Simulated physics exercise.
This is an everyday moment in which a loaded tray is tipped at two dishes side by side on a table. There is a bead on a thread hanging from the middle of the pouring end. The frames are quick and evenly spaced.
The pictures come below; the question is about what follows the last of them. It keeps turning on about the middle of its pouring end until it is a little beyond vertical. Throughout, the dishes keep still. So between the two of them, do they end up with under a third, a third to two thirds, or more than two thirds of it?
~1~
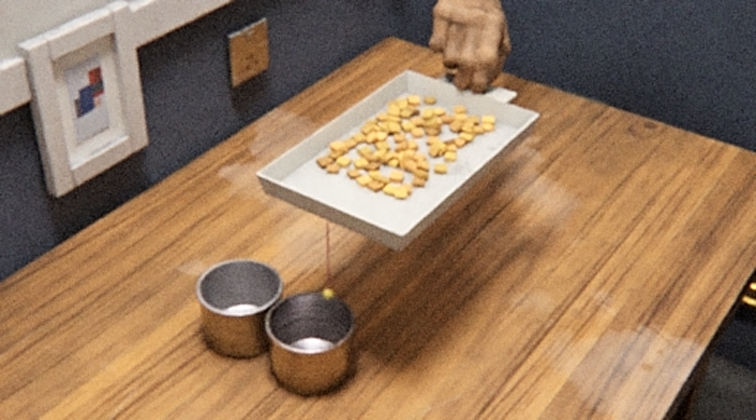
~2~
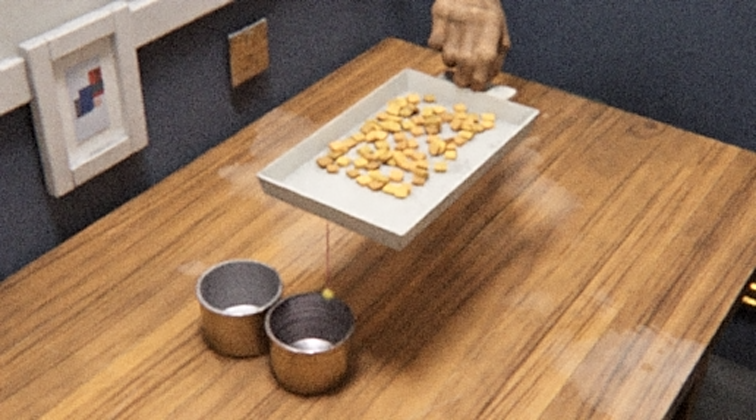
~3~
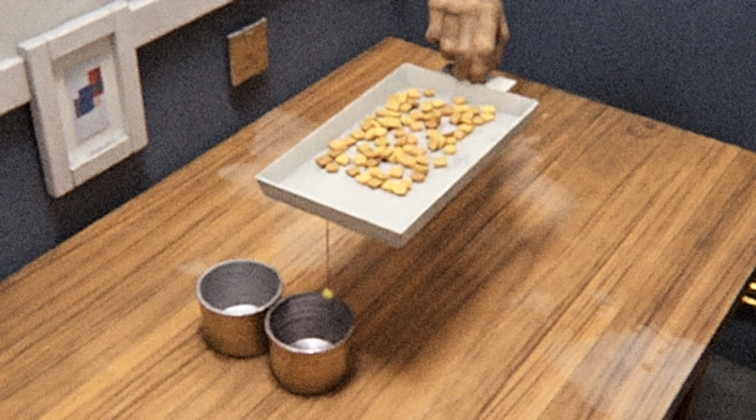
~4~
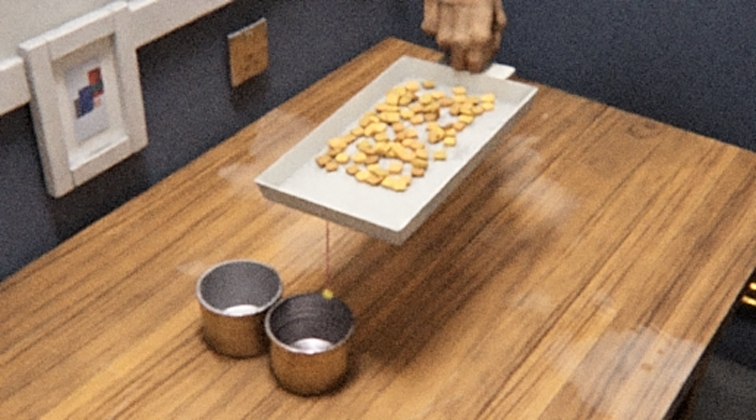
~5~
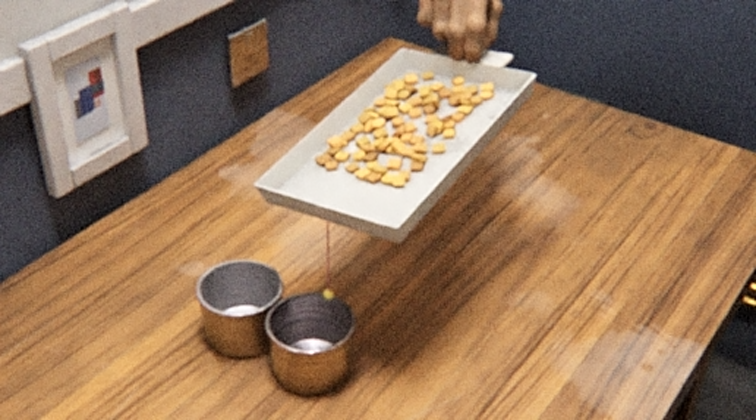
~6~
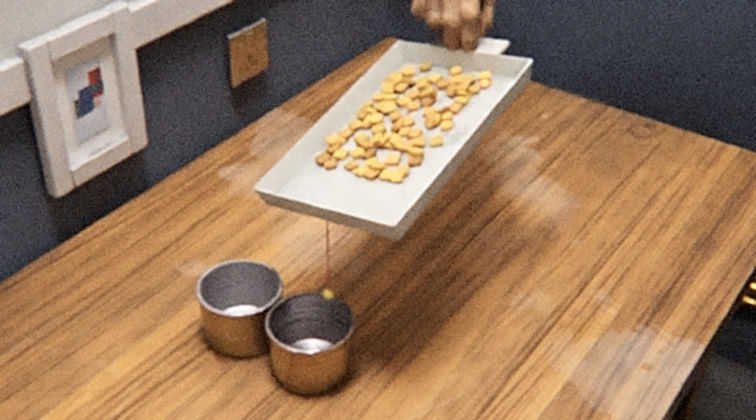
They end up with a third to two thirds.
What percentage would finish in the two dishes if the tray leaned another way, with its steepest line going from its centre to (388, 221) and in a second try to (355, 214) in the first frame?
In order, 10 in a hundred and 40 in a hundred.
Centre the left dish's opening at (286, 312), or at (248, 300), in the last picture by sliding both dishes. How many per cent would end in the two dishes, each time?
Close to 10 in a hundred, then close to 30 in a hundred.
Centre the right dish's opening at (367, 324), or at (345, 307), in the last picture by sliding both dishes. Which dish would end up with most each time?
Try one: The left-side dish. Try two: The left-side dish.
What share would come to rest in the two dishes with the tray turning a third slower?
I'd say 60 percent or thereabouts.
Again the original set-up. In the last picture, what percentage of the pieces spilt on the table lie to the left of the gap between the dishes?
That's about 20 per cent of the spill.
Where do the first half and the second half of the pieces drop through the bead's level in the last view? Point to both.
Around (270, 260), followed by around (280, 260).
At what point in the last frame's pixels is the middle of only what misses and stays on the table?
The middle is around (298, 315).
Soon, tray tipped steeply; all on the tray.
A while on, tray tipped past a quarter turn; about half on the tray; about a quarter in the left dish; a small part outside both; a small part in the air.
Towards the end, tray tipped past a quarter turn; a stray few in the right dish; about half in the left dish; about half outside both; a stray few in the air.
Finally, tray tipped past a quarter turn; a stray few in the right dish; about half in the left dish; about half outside both; a stray few in the air.
